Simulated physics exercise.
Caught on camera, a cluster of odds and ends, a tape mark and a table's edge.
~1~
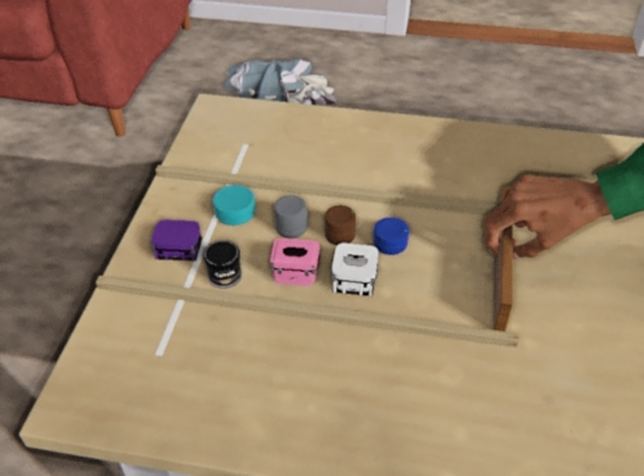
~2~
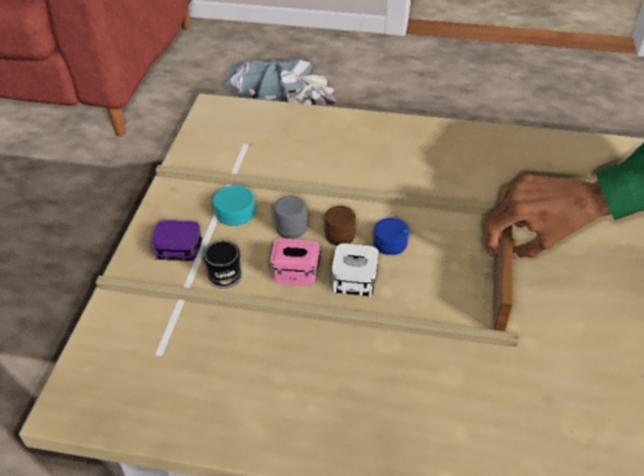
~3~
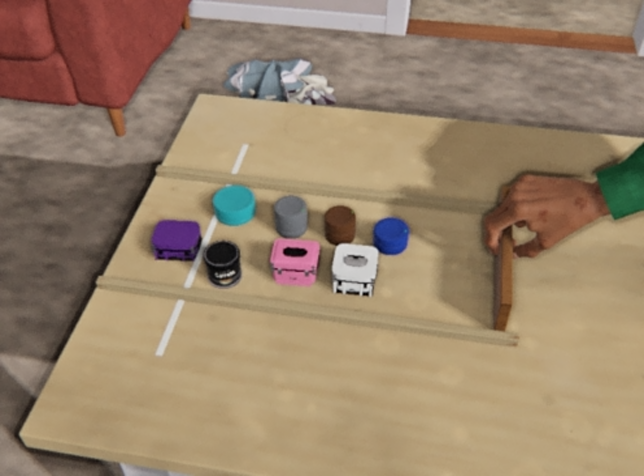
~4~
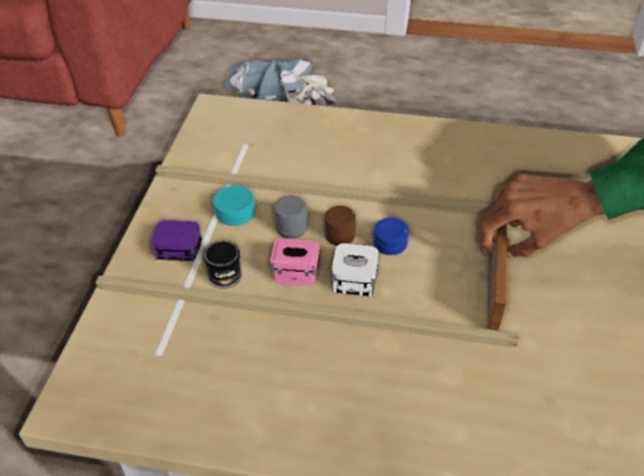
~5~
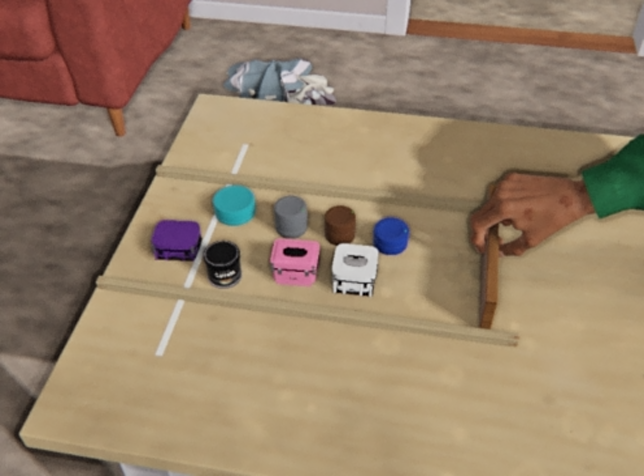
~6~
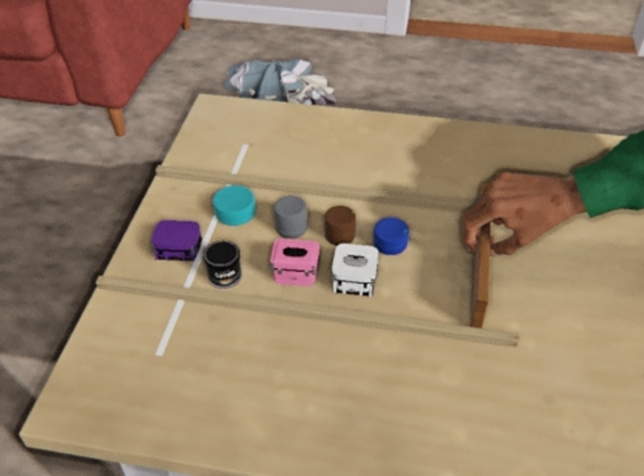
On a wooden tabletop, a hand in a green sleeve holds an upright board to the right of a cluster of small cases, lids and a pot near a white tape line, then slides it slightly left while the objects stay still.
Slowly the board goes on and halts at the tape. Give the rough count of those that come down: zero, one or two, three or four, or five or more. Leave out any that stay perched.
The number that fall off is one or two.
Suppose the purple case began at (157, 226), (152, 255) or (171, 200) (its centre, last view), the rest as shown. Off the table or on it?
In turn it falls; tumbles off; holds on.
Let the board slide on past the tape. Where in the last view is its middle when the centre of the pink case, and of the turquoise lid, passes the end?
For the pink case at (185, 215), for the turquoise lid at (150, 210).
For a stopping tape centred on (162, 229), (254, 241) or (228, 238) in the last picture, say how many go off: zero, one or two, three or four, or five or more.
One after another: At least five; no fall at all; no fall at all.
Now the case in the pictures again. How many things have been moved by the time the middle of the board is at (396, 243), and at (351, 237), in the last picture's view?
By then 1, and 5.
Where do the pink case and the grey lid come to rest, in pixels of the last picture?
The pink case stops around (140, 238); the grey lid around (144, 201).
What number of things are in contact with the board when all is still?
In contact: 2.
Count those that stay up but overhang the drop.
That would be 1.
Soon after, none off yet; purple case at rest near (178, 241); turquoise lid at rest near (234, 205); black pot at rest near (223, 265).
In the end, the number that fall off is one or two; gone, purple case.
